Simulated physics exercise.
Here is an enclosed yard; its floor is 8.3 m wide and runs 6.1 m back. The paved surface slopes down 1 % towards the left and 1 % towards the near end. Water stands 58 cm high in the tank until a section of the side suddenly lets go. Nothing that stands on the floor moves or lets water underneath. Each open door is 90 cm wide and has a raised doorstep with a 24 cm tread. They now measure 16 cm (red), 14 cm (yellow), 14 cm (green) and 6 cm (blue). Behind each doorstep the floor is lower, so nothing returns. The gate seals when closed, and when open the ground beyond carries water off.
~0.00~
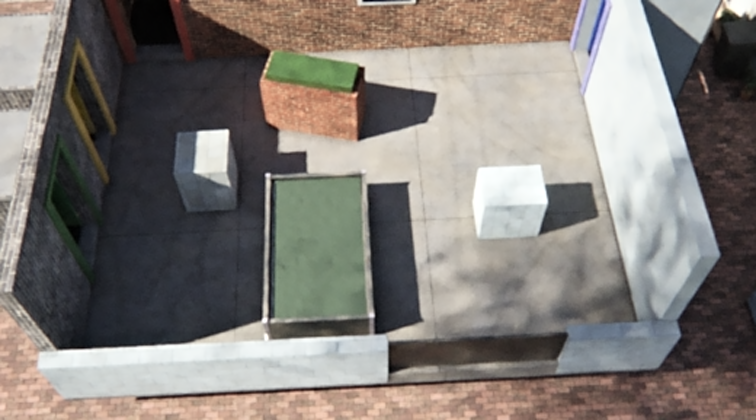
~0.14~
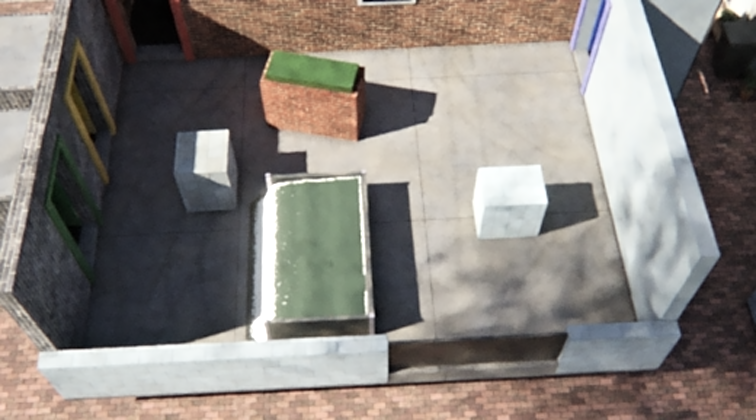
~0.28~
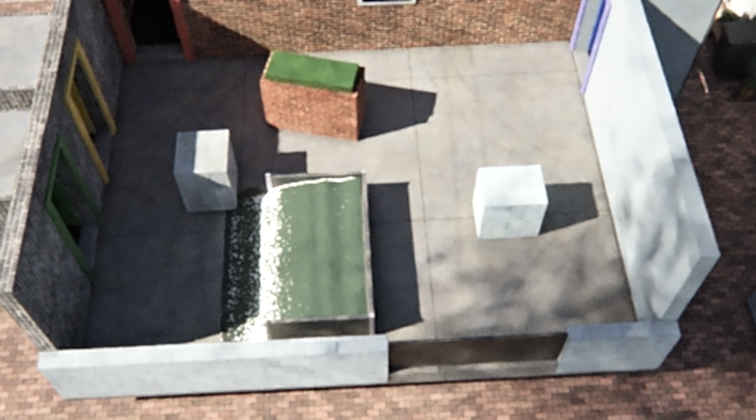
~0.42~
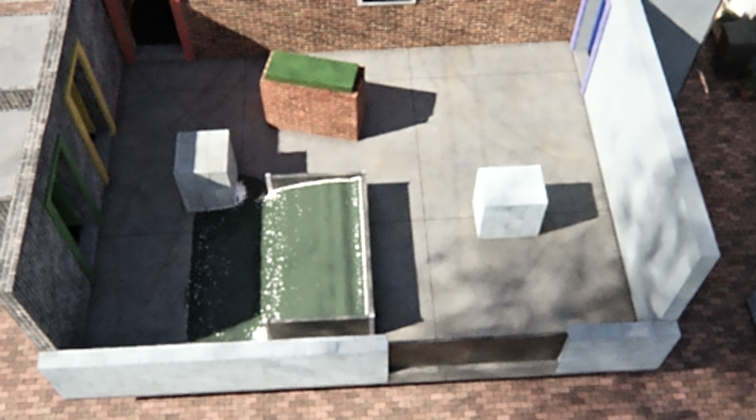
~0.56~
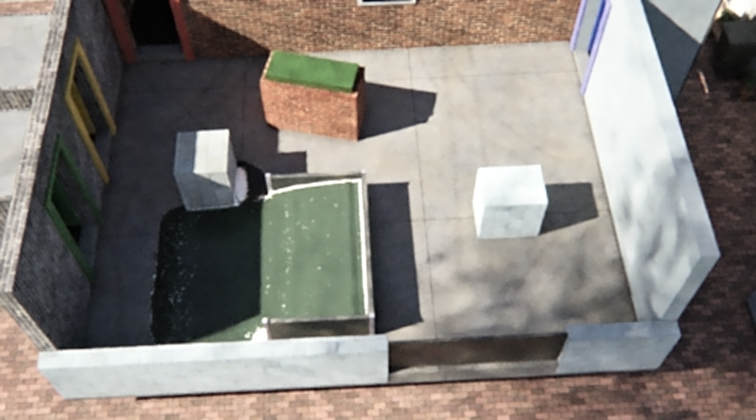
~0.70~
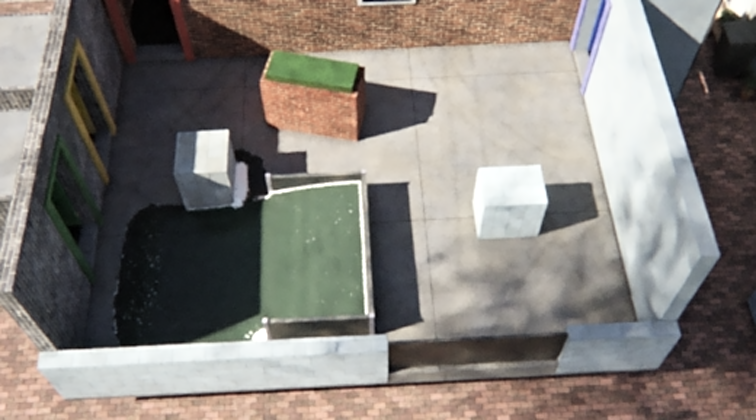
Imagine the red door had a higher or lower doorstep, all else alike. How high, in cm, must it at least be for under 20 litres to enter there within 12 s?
It would have to be roughly 10.5 cm high.
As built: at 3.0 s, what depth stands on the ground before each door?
In cm: Red 0, yellow 8, green 25, blue 0.
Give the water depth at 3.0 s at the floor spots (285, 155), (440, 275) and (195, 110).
Roughly 2, 0 and 1 cm, in turn.
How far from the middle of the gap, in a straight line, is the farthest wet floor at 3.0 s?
About 5.2 m.
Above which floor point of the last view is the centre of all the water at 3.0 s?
At about (184, 267).
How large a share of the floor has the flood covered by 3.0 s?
Some 35 per cent of it.
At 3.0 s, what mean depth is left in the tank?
About 8 cm.
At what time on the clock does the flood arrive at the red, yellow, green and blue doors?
Red 3.2 s, yellow 1.6 s, green 0.8 s, blue not within the 12 s.
After 1.4 s water covers 25 % of the floor, deepest (43 cm) near (79, 375); it has not reached the red door.
After 3.0 s water covers 35 % of the floor, deepest (26 cm) near (79, 375); it has not reached the red door.
After 12.0 s water covers 85 % of the floor, deepest (14 cm) near (79, 375); 5 cm at the red door, 0 litres in over its 16 cm doorstep.
At the red door as built, the water arrived by 3.3 s and peaked near 16 cm at 4.6 s.
With a doorstep of 9.5 cm, 31 litres would have come in within the 12 s; with 12.5 cm, 7 litres. So under 20 litres takes about 10.5 cm.
